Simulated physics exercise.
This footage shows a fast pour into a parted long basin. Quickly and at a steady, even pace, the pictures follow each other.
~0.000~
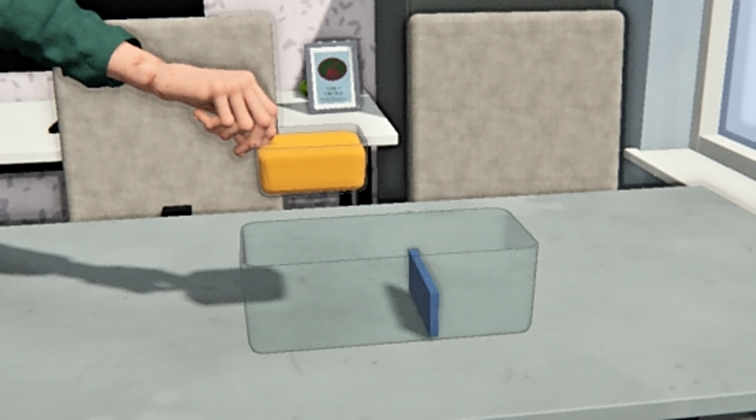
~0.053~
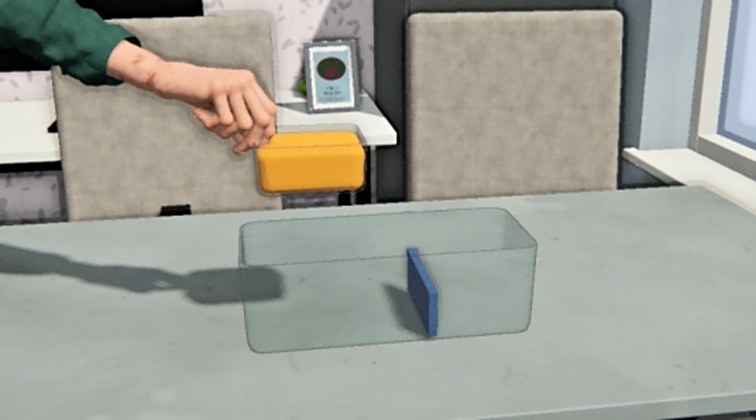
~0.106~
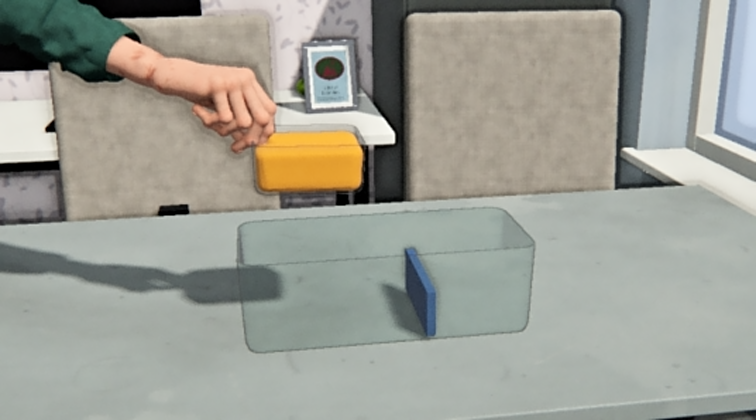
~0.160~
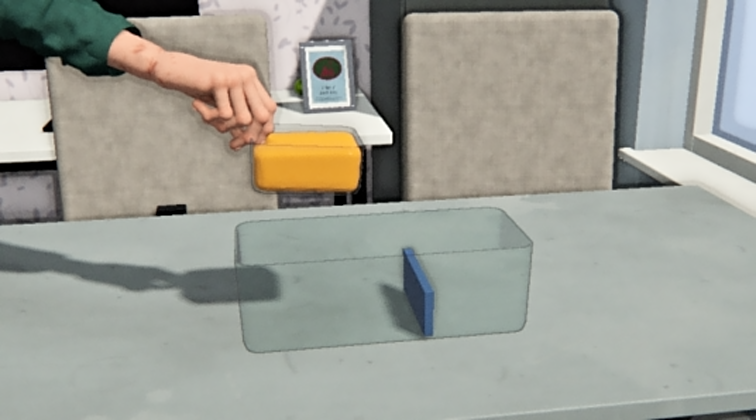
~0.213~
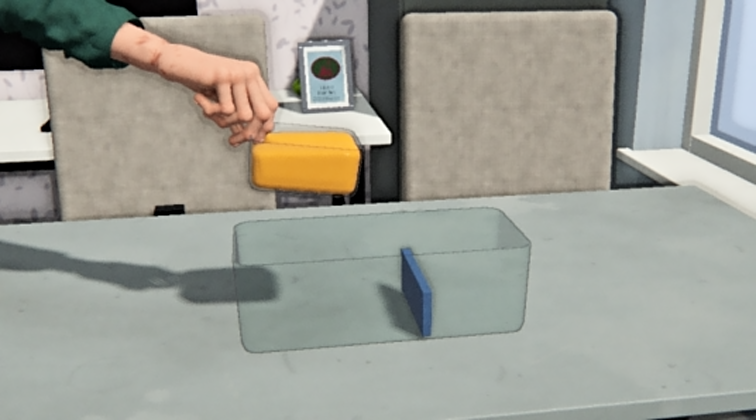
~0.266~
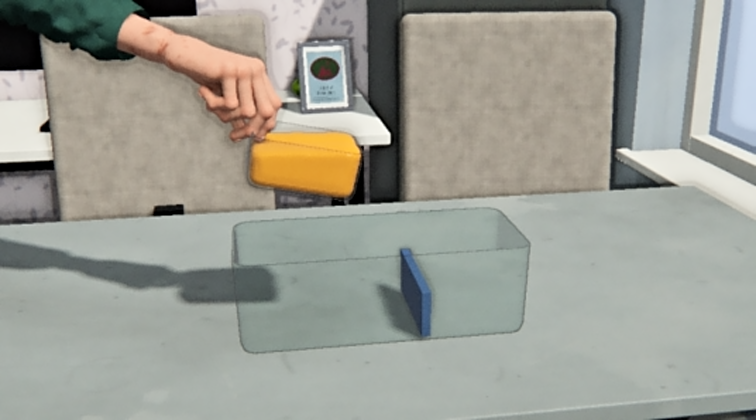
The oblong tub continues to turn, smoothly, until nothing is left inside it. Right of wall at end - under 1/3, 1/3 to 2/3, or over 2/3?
The share right of the wall is left smaller than one third.
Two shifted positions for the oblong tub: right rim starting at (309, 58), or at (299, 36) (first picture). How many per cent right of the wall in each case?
0 and 0 per cent.
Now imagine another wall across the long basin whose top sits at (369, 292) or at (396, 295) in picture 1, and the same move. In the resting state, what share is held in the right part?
80 % then 65 %, approximately.
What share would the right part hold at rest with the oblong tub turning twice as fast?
Around 5 percent ends up there.
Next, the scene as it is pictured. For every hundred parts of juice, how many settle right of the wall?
25 %.
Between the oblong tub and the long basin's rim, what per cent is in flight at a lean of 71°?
Estimated at 30 per cent or so.
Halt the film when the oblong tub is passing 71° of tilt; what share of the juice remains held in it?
About 30 per cent.
A moment on, the oblong tub is tipped part way and 30 per cent is still to pour, 26 is left of the wall and 13 right of it.
Next, the oblong tub is tipped right over and 3 per cent is still to pour, 71 is left of the wall and 23 right of it.
Then the oblong tub is tipped right over and 0 per cent is still to pour, 76 is left of the wall and 23 right of it.
Later the oblong tub is tipped right over and 0 per cent is still to pour, 76 is left of the wall and 23 right of it.
At rest 76 per cent lies left of the wall, 23 right of it and 1 outside.
